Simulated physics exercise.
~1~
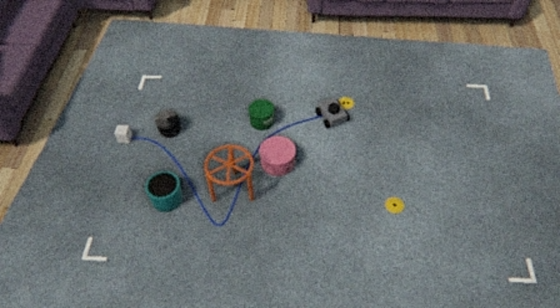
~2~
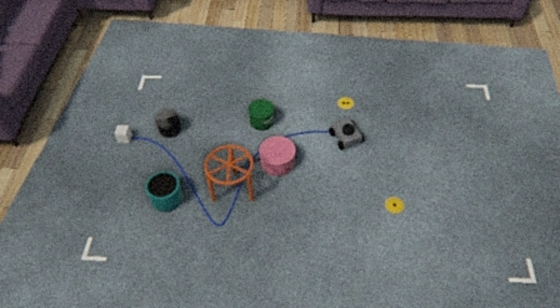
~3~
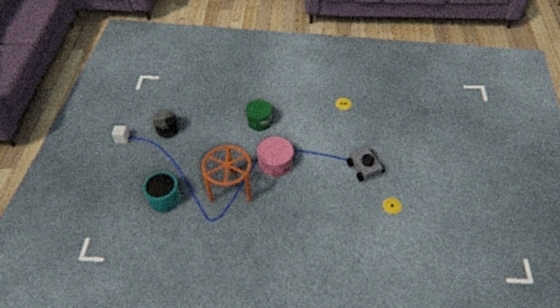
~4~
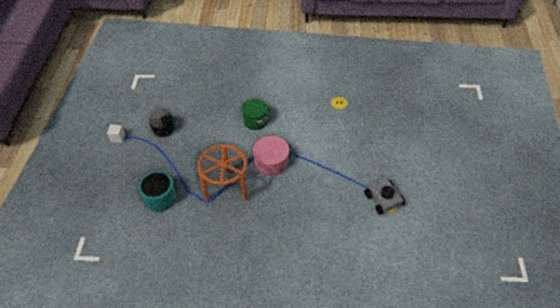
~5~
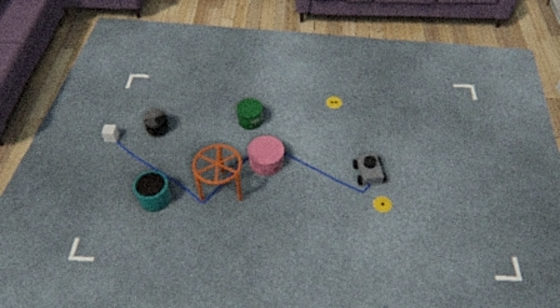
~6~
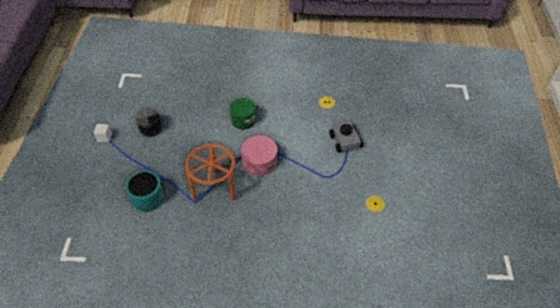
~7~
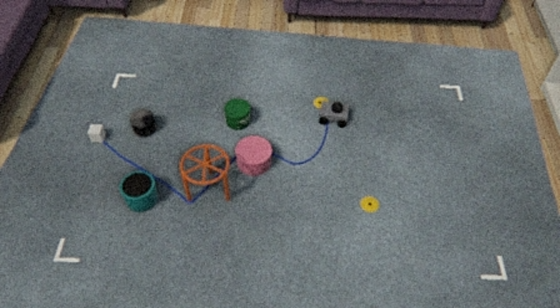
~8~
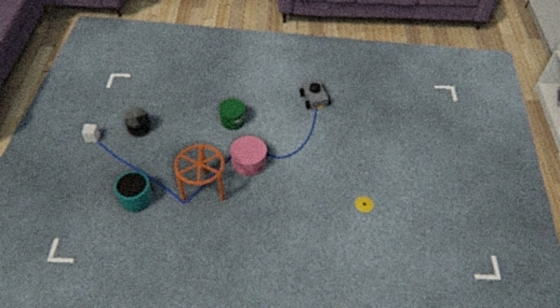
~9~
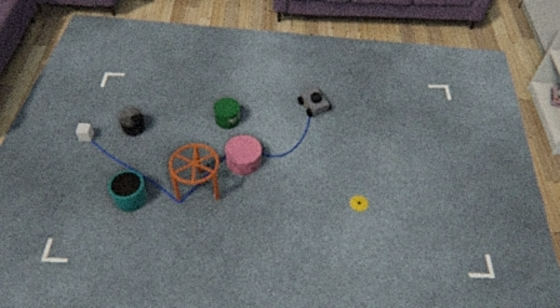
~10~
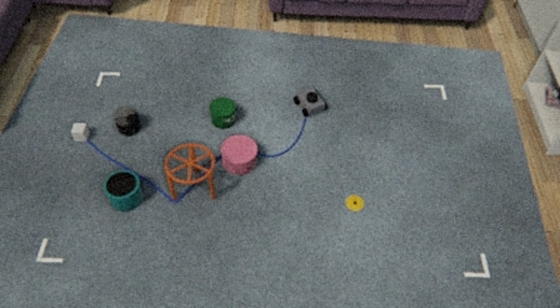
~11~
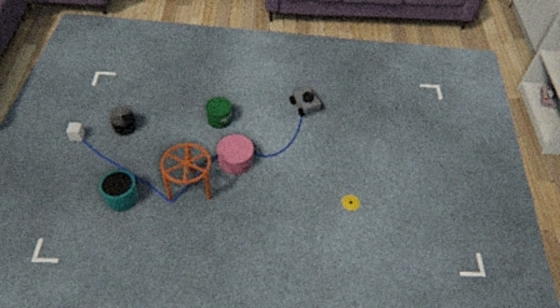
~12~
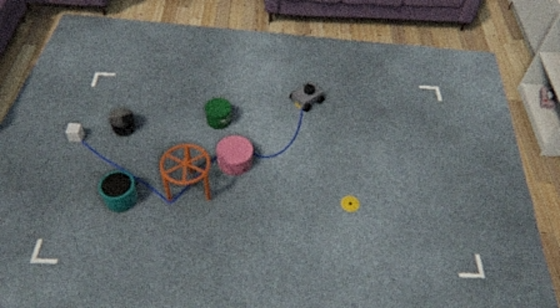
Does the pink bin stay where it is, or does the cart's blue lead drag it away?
The pink bin stays where it is on the rug while the cart drives out and back.
On a gray rug, a tethered cart drives down, returns up, and stops, moving no containers.
